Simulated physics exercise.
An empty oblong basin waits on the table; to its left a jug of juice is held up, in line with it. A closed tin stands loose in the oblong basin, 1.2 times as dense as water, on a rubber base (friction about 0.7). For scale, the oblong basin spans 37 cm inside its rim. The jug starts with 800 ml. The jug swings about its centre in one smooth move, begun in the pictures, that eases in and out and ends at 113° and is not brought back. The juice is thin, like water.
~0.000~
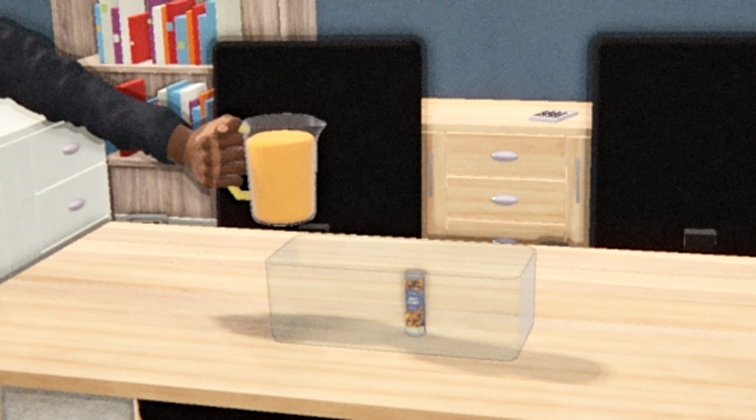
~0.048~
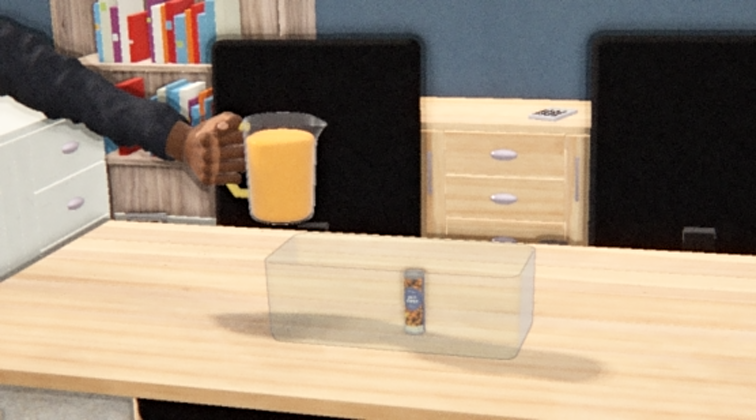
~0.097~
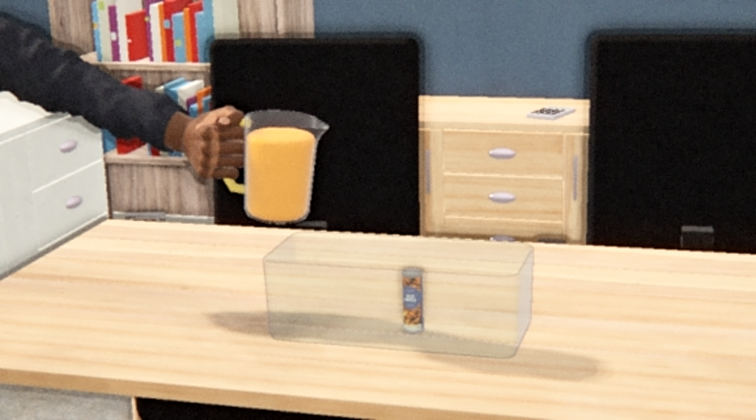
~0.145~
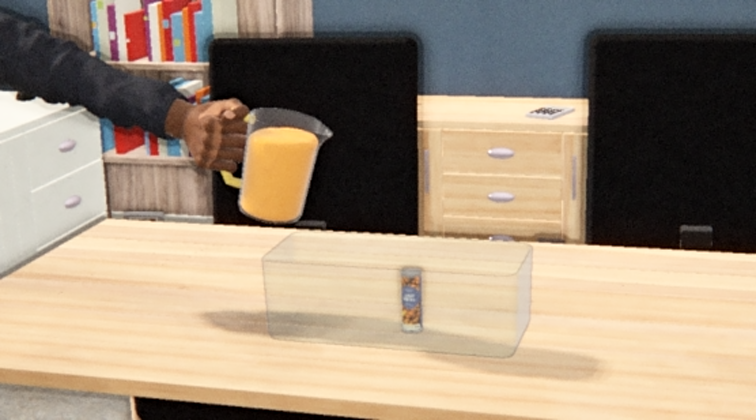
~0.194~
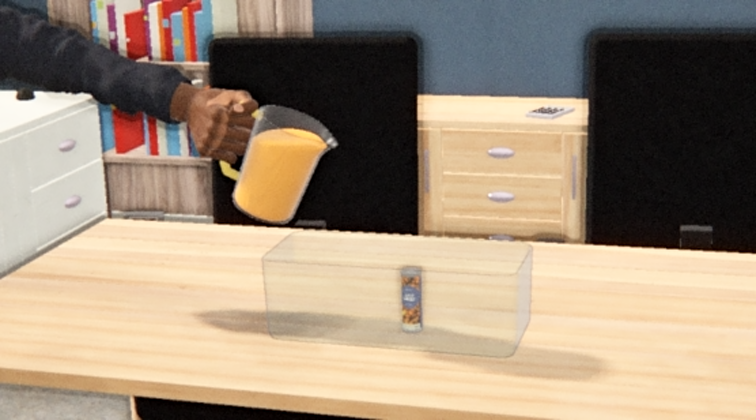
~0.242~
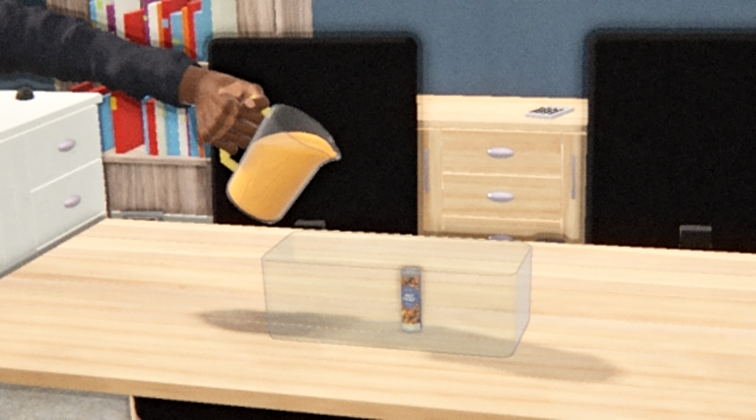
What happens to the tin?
The tin stays up.
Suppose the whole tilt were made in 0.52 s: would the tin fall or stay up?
Then it stays up.
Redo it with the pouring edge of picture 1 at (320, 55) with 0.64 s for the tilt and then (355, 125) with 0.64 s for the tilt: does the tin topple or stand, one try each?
First it topples; then it topples.
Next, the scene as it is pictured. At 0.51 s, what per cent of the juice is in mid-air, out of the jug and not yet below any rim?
About 20 per cent.
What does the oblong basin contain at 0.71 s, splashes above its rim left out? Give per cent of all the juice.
Near 76 in a hundred.
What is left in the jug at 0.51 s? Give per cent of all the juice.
Some 60 per cent.
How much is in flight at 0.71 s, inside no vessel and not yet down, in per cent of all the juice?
Near 10 in a hundred.
Then, 0.51 s in, the tilt is 102° and 59 per cent is still to pour; the tin stands where it began.
Then, 0.71 s in, the tilt is 113° and 13 per cent is still to pour; the tin stands where it began.
Then, 0.92 s in, the tilt is 113° and 1 per cent is still to pour; the tin stands where it began.
Then, 1.14 s in, the tilt is 113° and 0 per cent is still to pour; the tin stands where it began.
Finally, the tin stands where it began.
